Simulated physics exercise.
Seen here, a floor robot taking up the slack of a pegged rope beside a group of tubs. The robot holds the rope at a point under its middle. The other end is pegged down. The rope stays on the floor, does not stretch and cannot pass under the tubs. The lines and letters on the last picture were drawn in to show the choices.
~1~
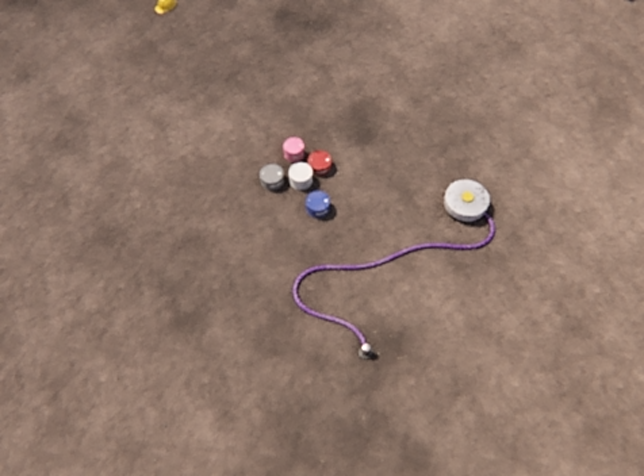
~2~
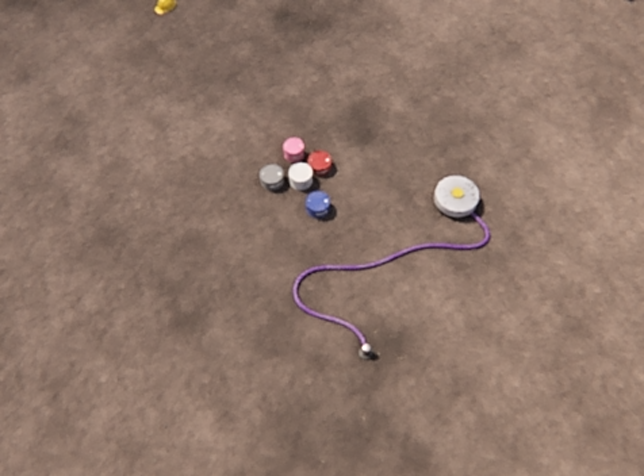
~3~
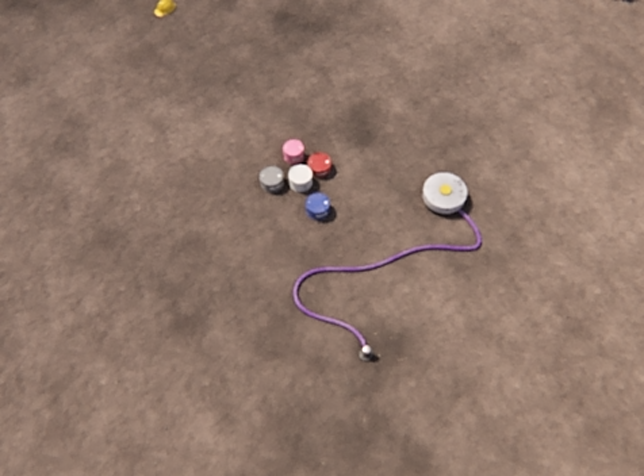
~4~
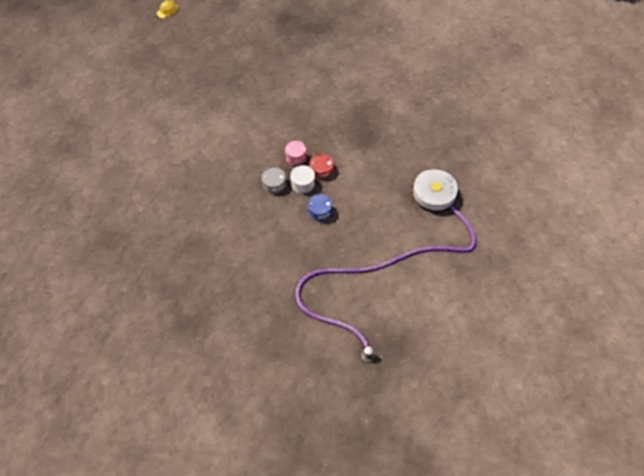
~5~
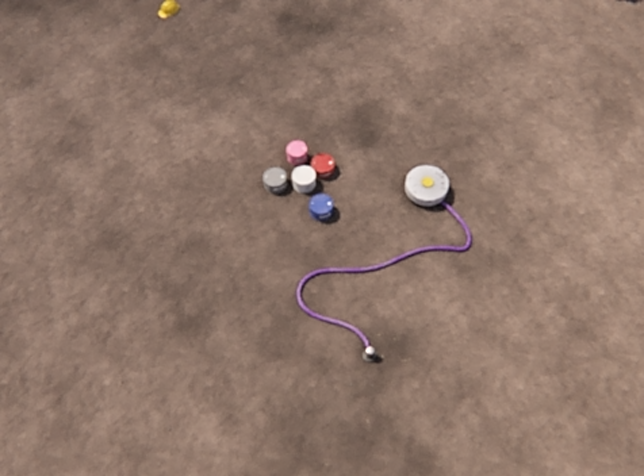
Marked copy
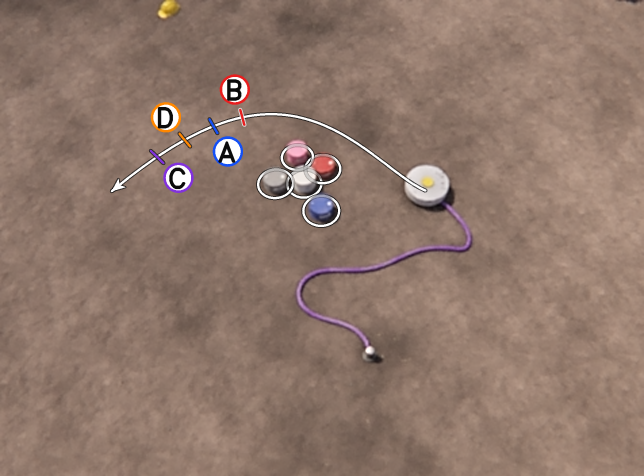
A round pale disc with a yellow centre slid slowly a short way left and slightly up, drawing the near end of a curvy purple rope along, while five small coloured tubs stayed still.
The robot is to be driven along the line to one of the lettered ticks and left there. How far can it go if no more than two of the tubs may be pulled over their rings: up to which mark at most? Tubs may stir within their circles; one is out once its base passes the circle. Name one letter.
Mark A.
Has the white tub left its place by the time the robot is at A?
By then, no.
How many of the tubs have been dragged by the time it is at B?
The count is none.
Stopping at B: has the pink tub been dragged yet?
No.
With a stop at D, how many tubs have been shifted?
Three.
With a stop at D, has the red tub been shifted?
Yes.
On the marked copy, A at (213, 126); B at (242, 117); C at (157, 157); D at (185, 140); the route from (426, 191) via (272, 114) to (112, 191).
With A. Early on, robot (358, 139).
Further on, robot (283, 110).
At the end, robot (212, 122); red tub (320, 167); none over the rings.
As for the rest, B is within the limit but short; C has five over the rings; D has three over the rings.
